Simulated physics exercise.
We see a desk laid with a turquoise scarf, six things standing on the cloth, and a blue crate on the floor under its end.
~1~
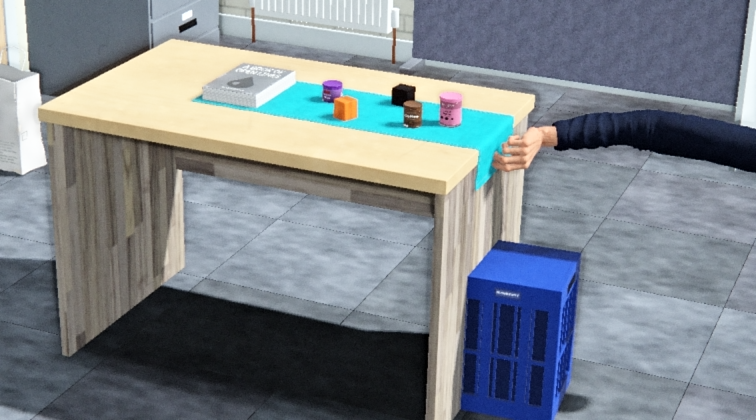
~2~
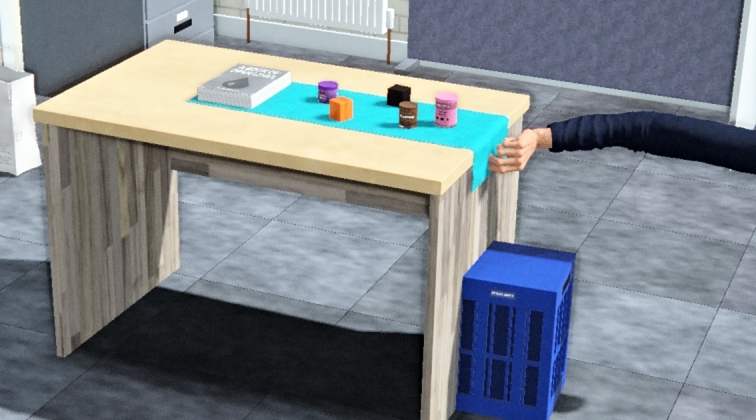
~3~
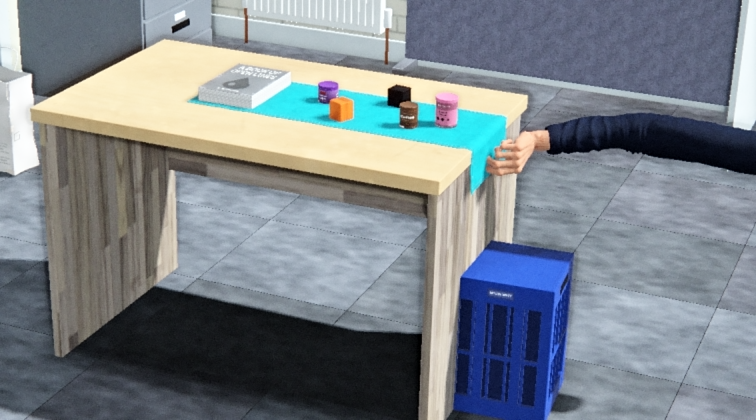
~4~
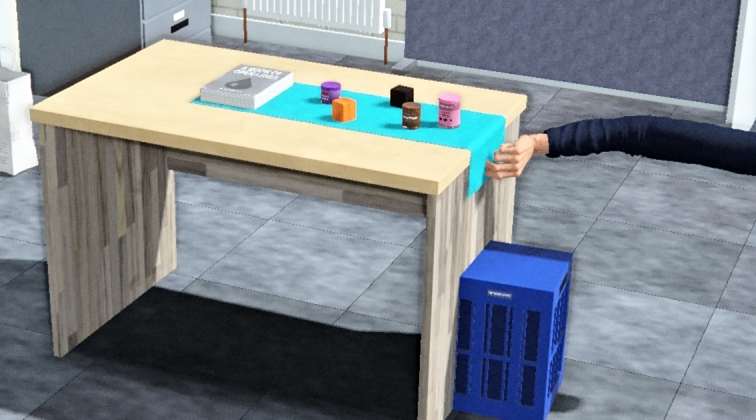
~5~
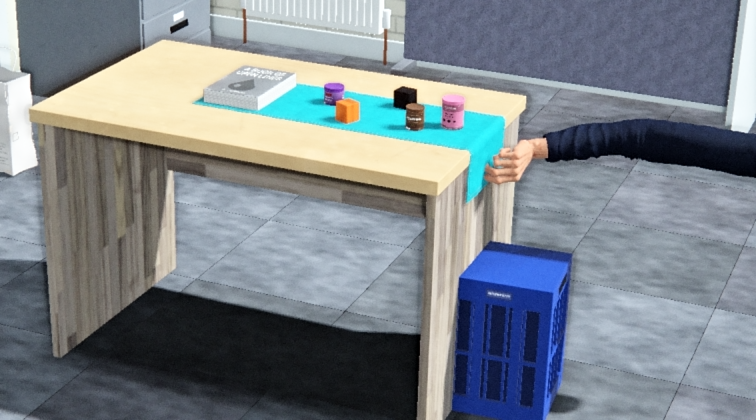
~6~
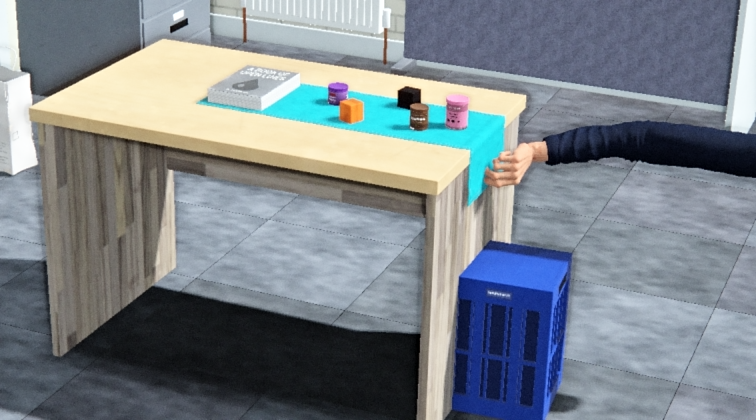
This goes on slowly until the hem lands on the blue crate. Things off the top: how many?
Exactly two drop.
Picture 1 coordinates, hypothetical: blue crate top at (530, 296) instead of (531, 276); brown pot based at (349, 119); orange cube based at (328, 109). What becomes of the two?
The brown pot stays aboard, and the orange cube stays aboard.
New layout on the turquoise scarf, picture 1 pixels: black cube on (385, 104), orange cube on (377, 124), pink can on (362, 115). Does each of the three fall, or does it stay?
I'd say the black cube hangs on, the orange cube hangs on, and the pink can hangs on.
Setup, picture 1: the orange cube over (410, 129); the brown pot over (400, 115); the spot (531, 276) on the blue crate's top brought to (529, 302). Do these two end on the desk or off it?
Orange cube is gone, brown pot is gone.
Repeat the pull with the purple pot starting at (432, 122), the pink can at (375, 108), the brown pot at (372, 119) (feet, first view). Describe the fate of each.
Purple pot: Off. Pink can: Still up. Brown pot: Still up.
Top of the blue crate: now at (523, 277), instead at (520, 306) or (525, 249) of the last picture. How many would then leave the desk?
3 and 1.
Soon after, hem near (485, 216); all still up.
After that, hem on the crate; pink can and brown pot gone.
In the end, hem on the crate; pink can and brown pot gone. It carries off two.
